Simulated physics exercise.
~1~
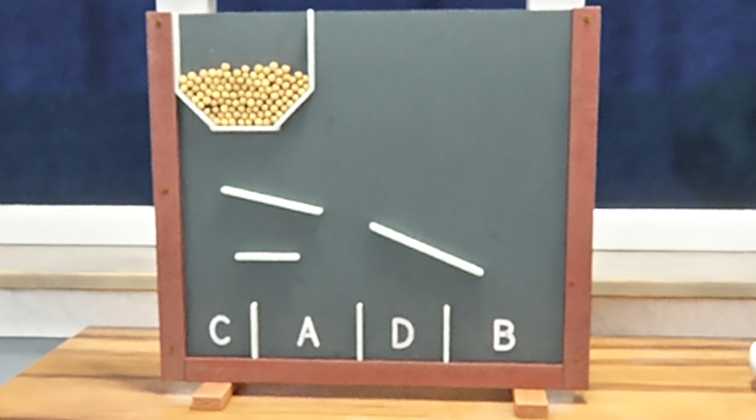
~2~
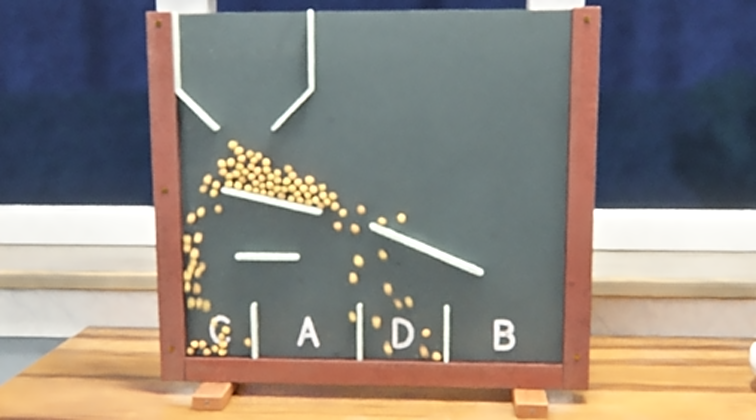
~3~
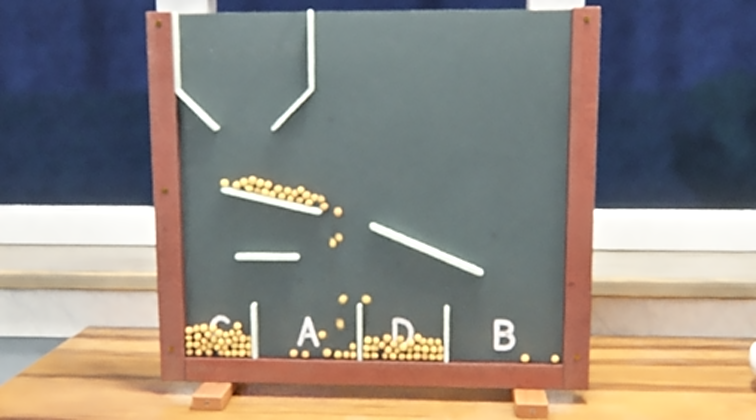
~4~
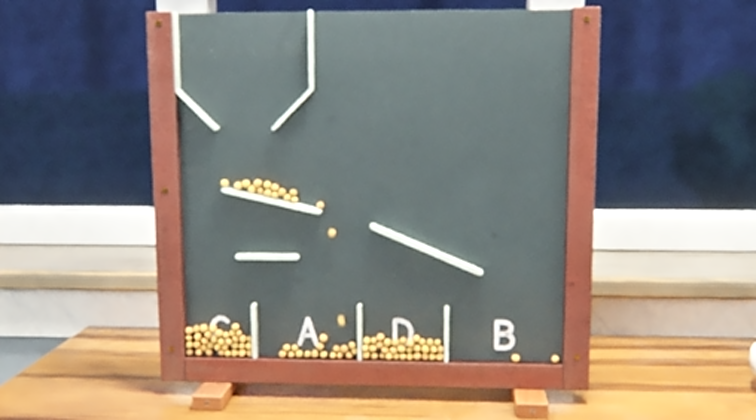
Golden dried chickpeas fill a white-edged hopper at the upper left of a dark green board, framed in reddish brown wood and seen straight on, on a wooden table before blue windows. Below are three pale ledges and four bins lettered C, A, D and B. The hopper's bottom opens and the chickpeas drop onto the upper left ledge, spilling off both ends. Many fall into C, while others stream right into D, then A. The flow thins to a trickle, leaving C and D well filled, A less so, a couple in B, and some still on the ledge.
